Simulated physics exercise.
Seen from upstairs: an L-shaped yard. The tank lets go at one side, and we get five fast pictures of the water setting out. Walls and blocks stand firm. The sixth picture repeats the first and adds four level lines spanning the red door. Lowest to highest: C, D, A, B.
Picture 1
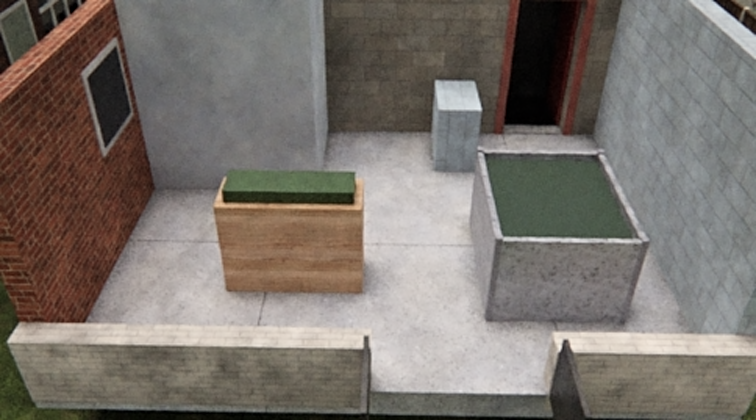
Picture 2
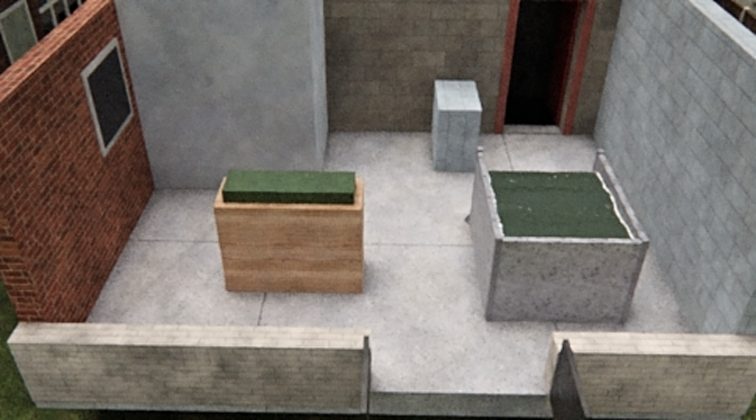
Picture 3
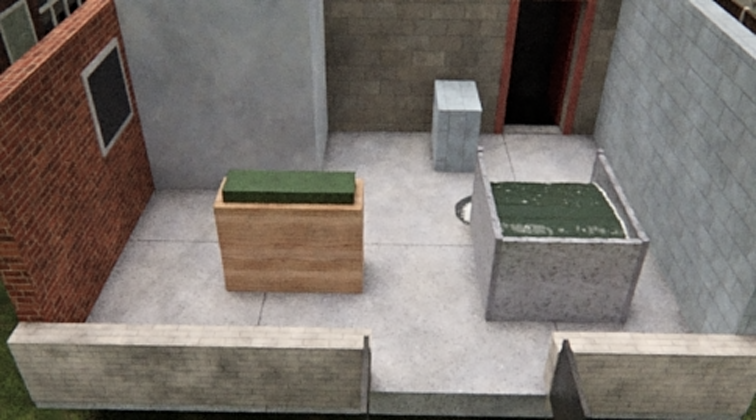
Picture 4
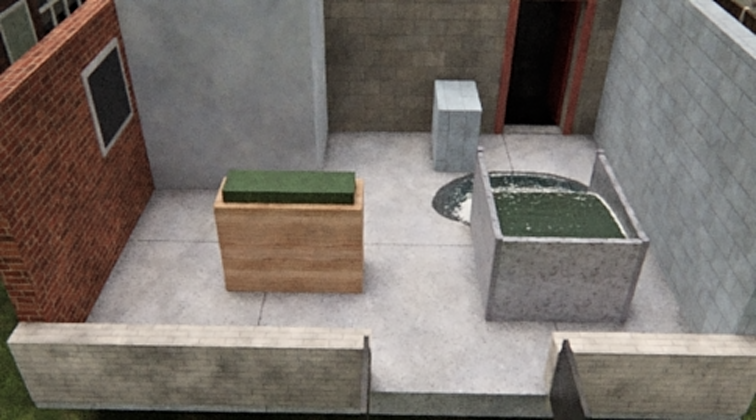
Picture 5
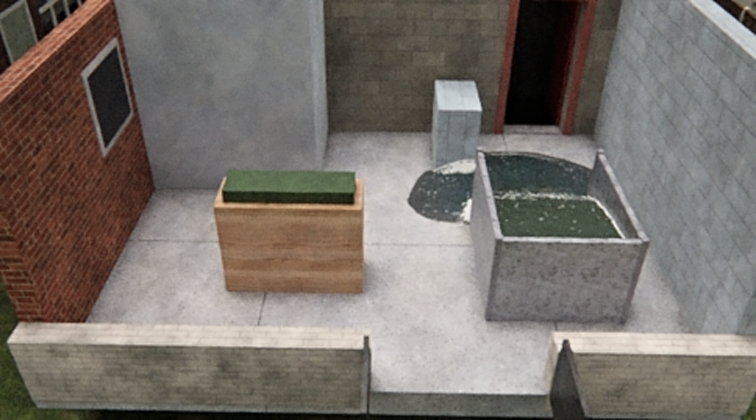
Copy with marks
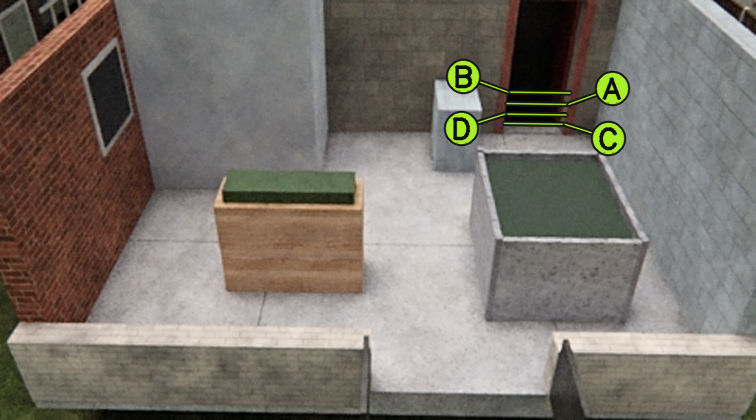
Dark green water sits level in the gray tank at the right of a walled yard, then its surface turns choppy as the tank's back side opens. The water sinks inside while a puddle emerges behind and left of the tank, spreading across the pale paving around the gray box.
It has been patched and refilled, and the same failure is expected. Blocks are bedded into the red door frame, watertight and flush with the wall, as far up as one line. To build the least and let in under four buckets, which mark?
That is line A.
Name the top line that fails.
That is line D.
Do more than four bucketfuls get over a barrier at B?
No, not at all.
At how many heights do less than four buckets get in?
Two of them.
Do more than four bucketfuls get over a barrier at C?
Yes, it does.
In lime, A at (537, 104); B at (539, 92); C at (534, 123); D at (535, 114); from the bottom up C, D, A, B.
For line A, a splash gets over, under a bucket.
For line B, nothing gets over.
For line C, dozens of bucketfuls pour in.
For line D, about 9 bucketfuls get in.
